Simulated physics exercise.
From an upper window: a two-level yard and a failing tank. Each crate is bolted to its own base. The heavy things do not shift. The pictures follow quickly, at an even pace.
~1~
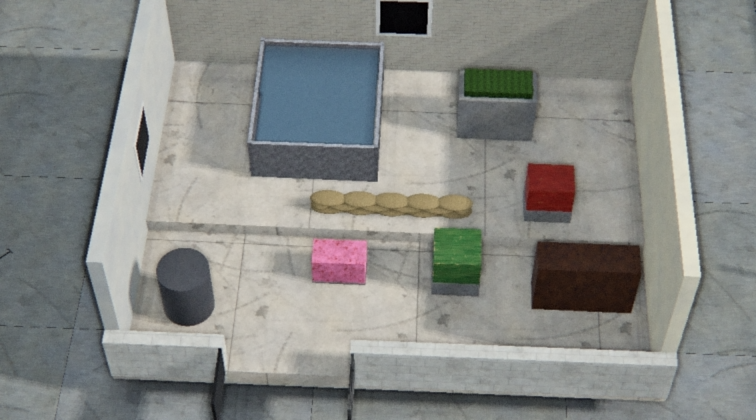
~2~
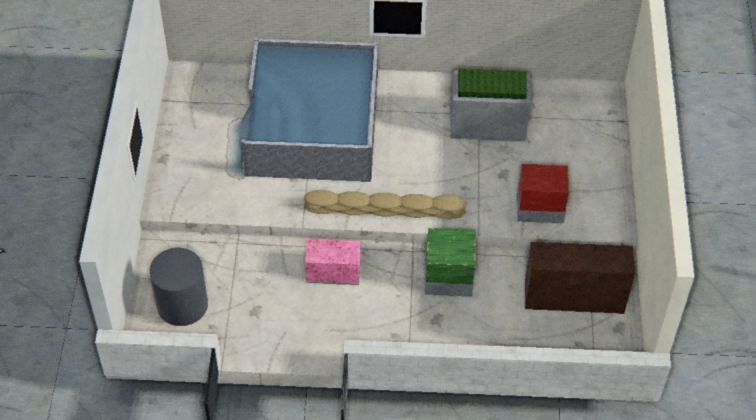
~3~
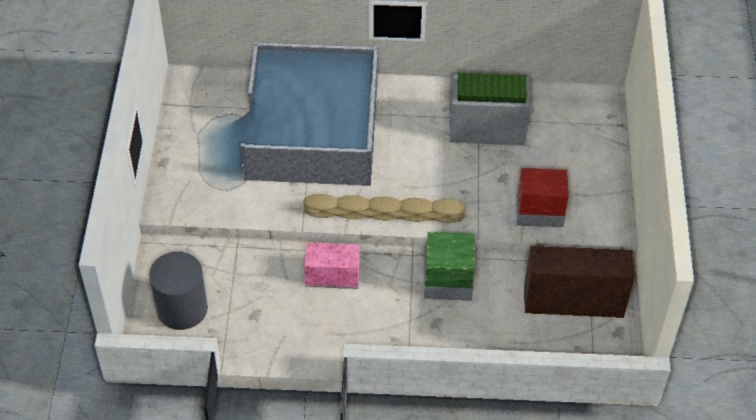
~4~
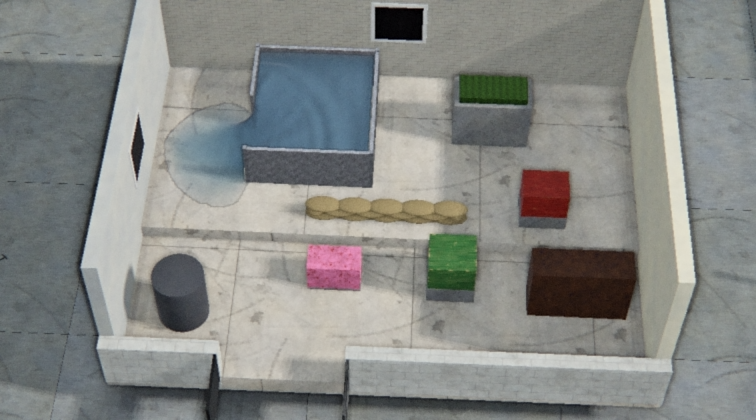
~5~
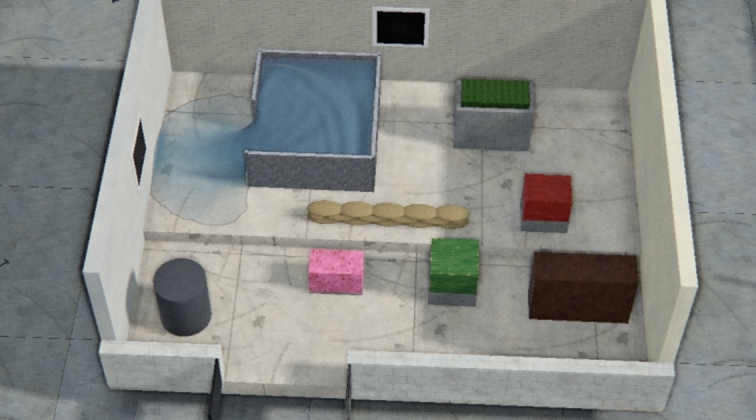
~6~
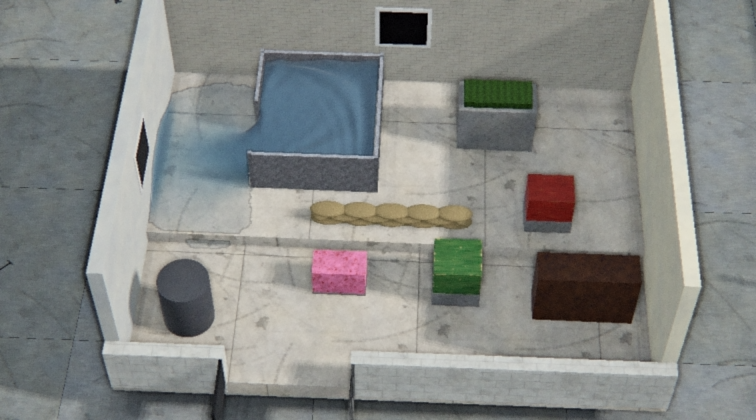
The clip shows a walled yard with an open tank of still water, coloured blocks and a row of sandbags; water then pours from a gap in the tank's left side and spreads leftward across the pale floor to the wall.
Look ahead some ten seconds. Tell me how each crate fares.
The red crate escapes dry; the green crate escapes dry; the pink crate is wetted.
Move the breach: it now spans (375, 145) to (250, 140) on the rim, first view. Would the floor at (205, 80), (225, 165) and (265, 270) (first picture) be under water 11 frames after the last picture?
In turn: Not flooded, not flooded, wet.
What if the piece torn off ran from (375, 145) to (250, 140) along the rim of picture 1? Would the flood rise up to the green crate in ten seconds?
Green remains dry.
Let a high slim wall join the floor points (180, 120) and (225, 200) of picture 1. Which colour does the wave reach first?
The pink crate.
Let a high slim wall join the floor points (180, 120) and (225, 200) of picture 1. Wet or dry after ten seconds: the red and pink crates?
The red one remains dry, the pink one is topped.
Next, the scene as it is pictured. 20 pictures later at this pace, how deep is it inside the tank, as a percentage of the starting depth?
Close to 44 %.
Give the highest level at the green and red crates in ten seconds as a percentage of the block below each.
Near 50 and 10 in a hundred.
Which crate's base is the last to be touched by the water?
It is the red-painted one.
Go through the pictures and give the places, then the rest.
The first frame shows still water in the open tank at (318, 95).
In the second frame, water pours out at (251, 136) and has run to (239, 122).
In the third frame, water pours out at (250, 143) and has run to (204, 132).
In the fourth frame, water pours out at (252, 146) and has run to (172, 137).
In the fifth frame, water pours out at (254, 150) and has run to (164, 121).
In the sixth frame, the front is at (171, 98), out from the gap at (257, 151).
A moment on, water covers 15 % of the floor; the red crate not reached, the green crate not reached, the pink crate not reached.
Next, water covers 20 % of the floor; the red crate not reached, the green crate not reached, the pink crate not reached.
Then, water covers 40 % of the floor; the red crate not reached, the green crate not reached, the pink crate water round its plinth.
Later, water covers 65 % of the floor; the red crate not reached, the green crate water round its plinth, the pink crate water round its plinth.
In the end, water covers 75 % of the floor; the red crate stayed above the water, the green crate stayed above the water, the pink crate was topped.
